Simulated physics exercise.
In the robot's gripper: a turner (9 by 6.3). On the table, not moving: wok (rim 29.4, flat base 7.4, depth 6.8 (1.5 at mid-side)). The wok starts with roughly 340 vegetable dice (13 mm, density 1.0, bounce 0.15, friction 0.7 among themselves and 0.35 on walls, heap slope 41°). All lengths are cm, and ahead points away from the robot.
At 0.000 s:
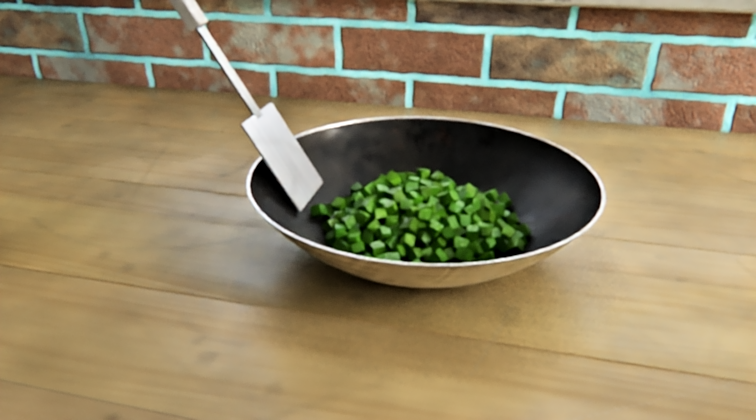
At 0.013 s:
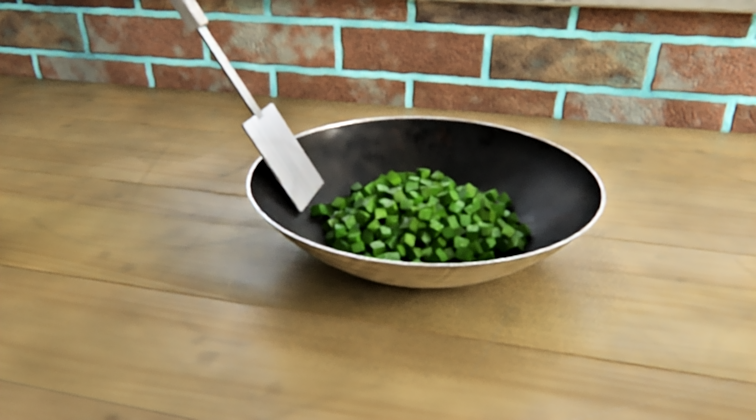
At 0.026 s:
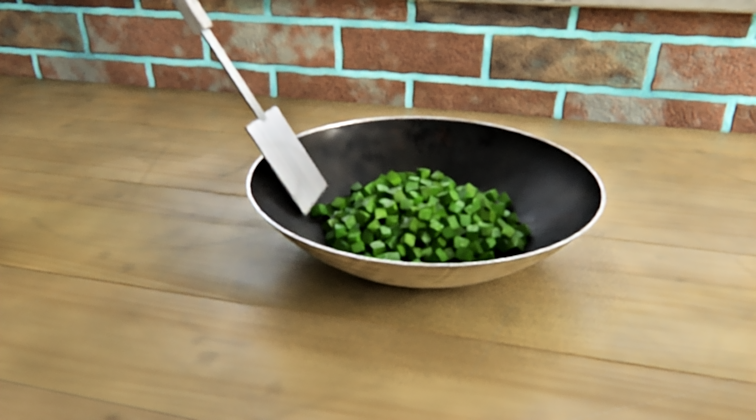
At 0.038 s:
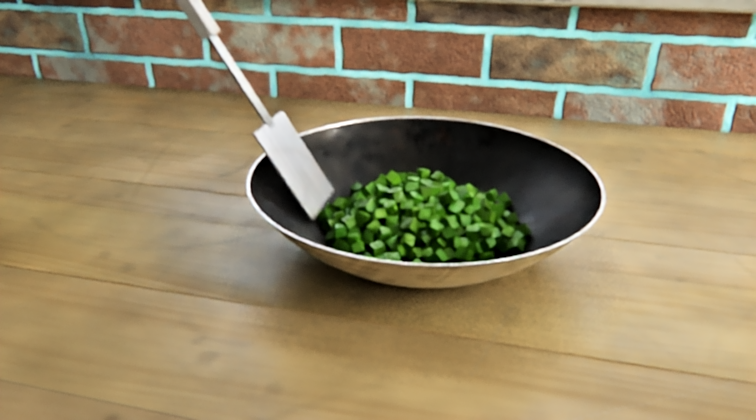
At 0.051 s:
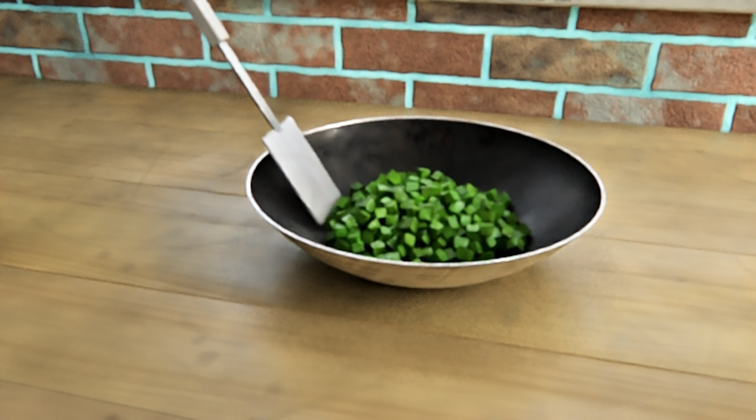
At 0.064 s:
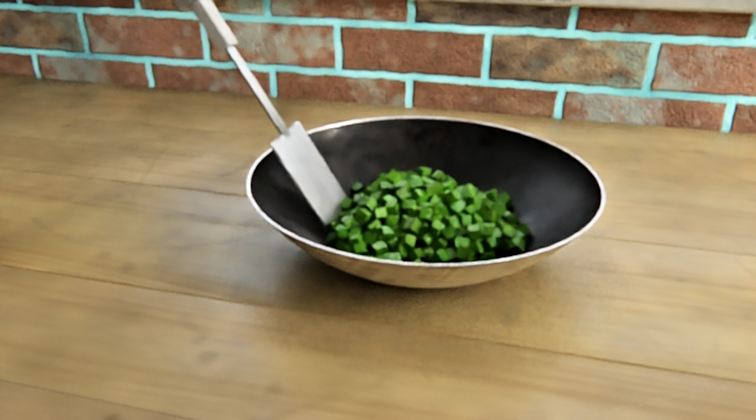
Metal turner sliding slowly down and right inside a black wok, edging up against a heap of diced green vegetables.
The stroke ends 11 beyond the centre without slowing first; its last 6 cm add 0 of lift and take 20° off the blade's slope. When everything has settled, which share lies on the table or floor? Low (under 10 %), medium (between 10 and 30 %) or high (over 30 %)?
Share on the table or floor: Medium (between 10 and 30 %).
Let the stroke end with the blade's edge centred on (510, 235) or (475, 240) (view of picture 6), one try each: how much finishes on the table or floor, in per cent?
Some 5 and 0 per cent.
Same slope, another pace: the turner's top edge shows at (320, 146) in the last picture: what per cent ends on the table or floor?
About 40 per cent.
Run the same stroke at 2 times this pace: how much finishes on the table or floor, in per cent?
Some 40 per cent.
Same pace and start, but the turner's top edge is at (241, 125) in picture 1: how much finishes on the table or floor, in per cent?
Some 20 per cent.
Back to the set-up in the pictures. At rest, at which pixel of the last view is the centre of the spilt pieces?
At about (665, 277).
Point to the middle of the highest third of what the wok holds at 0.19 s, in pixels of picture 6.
At about (491, 212).
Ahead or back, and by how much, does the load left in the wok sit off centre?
Some 4.5 cm ahead.
After 0.19 s, sloping 58°, highest piece 6 above the table; 336 in the wok.
After 0.31 s, sloping 54°, highest piece 9 above the table; 332 in the wok, 4 on the blade or in flight.
After 0.57 s, sloping 38°, highest piece 8 above the table; 264 in the wok, 72 on the table or floor.
After 1.62 s, sloping 38°, highest piece 8 above the table; 264 in the wok, 72 on the table or floor.
In the end, 264 in the wok, 72 on the table or floor. That is 21 % on the table or floor.
